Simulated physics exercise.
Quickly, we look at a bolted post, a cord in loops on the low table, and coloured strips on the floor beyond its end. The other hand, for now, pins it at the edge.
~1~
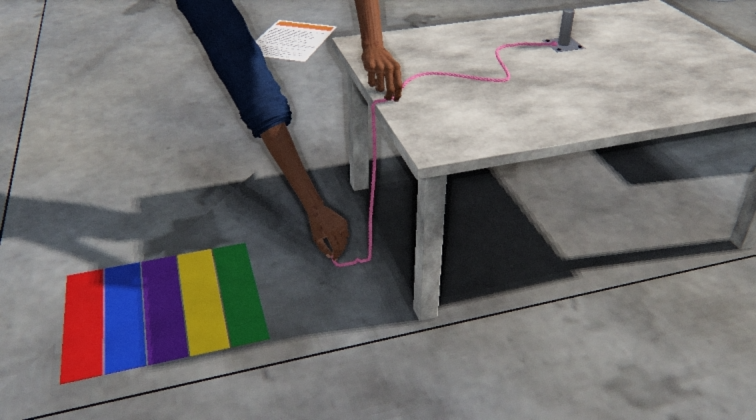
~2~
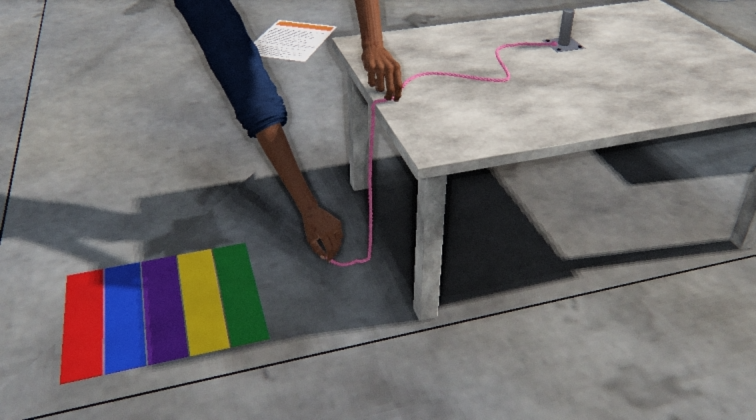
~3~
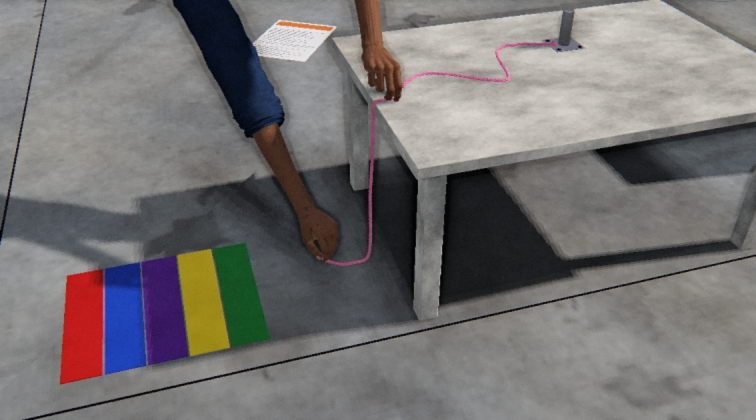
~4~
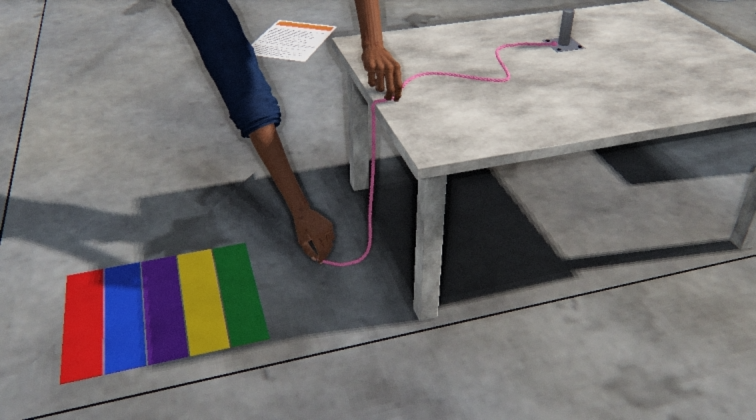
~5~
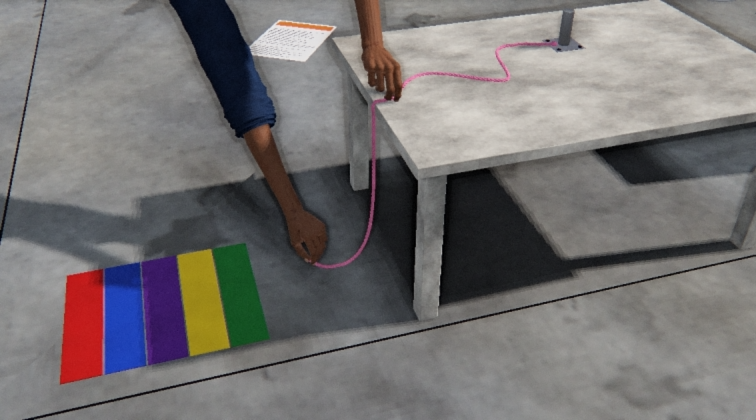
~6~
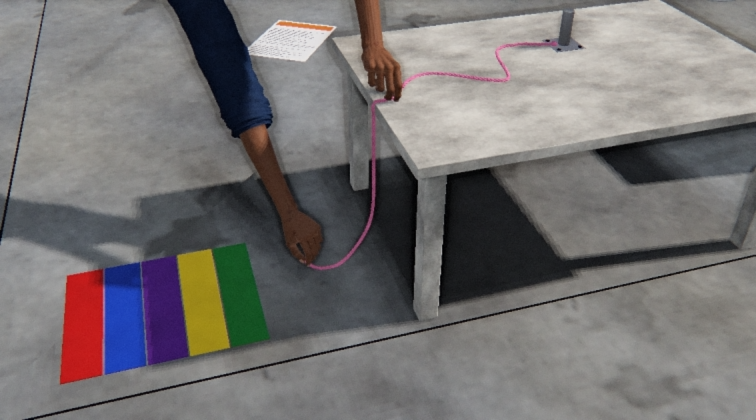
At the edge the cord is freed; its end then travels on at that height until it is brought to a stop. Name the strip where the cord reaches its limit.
Blue.
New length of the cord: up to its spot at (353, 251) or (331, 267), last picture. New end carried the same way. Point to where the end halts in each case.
In order, roughly (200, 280) and (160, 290).
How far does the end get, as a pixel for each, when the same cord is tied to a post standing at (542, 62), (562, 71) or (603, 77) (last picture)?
Places per try: (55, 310); (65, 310); (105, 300).
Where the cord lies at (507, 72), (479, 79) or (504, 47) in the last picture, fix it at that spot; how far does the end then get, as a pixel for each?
Readings in order - (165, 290), (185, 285), (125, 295).
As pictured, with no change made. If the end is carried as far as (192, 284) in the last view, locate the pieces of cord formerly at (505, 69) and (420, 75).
They end up close to (468, 69) and (370, 97).
Early on, end near (192, 284); over yellow.
Midway, end near (143, 293); over purple.
At the end of the slack, end near (116, 298); over blue. The end stops over the blue strip.
